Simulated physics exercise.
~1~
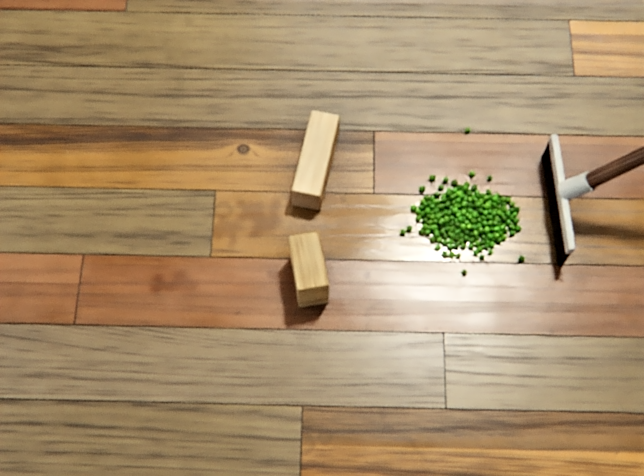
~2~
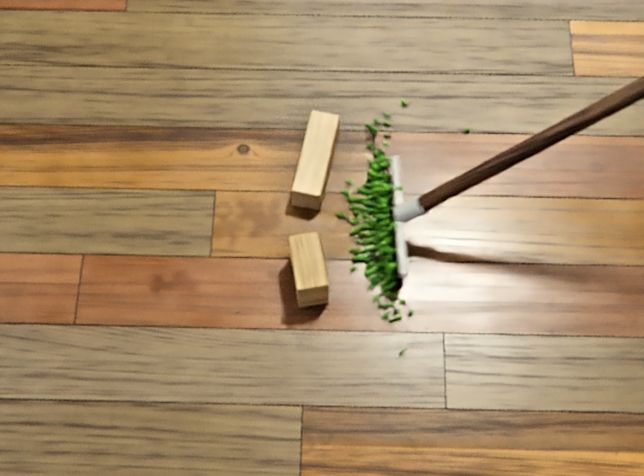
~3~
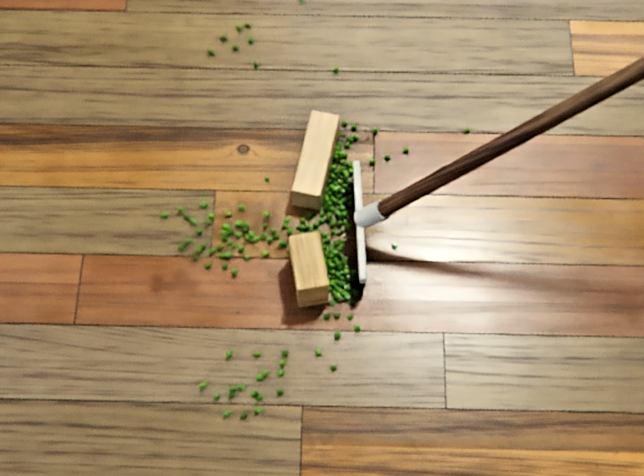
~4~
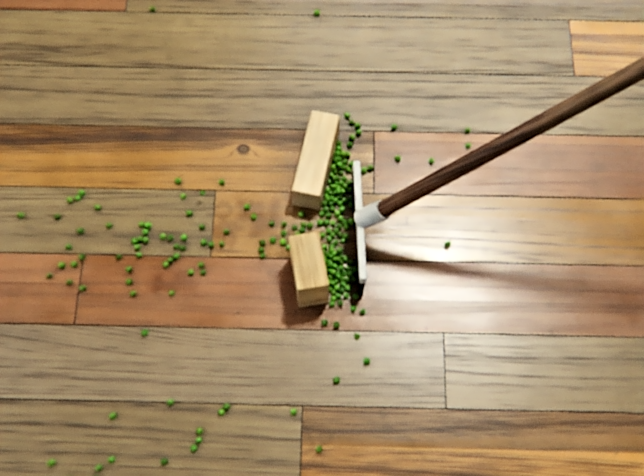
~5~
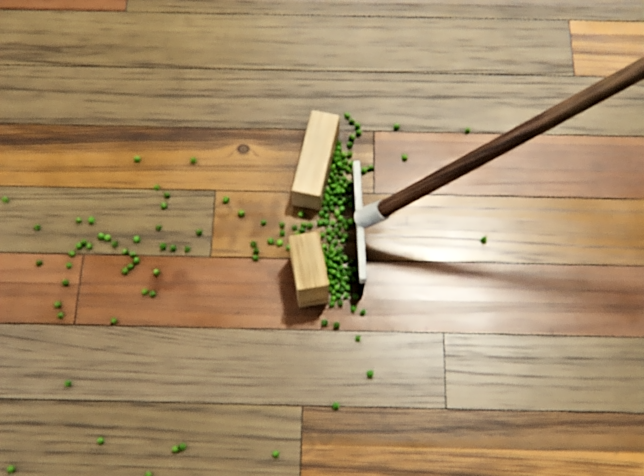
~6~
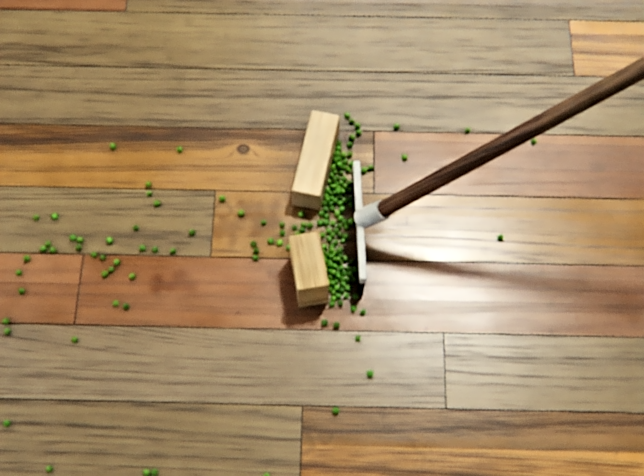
A wooden floor of grey, brown and reddish planks is seen from above, with a squeegee on a dark handle at the right, a heap of small green peas left of it, and two pale wooden blocks standing further left with a narrow gap between them. The squeegee slides left and pushes the peas into a long band against the blocks. It stops just short of them, and some peas shoot through the gap while others slip round both ends. The loose ones roll away and scatter across the left, while many stay packed between blade and blocks.
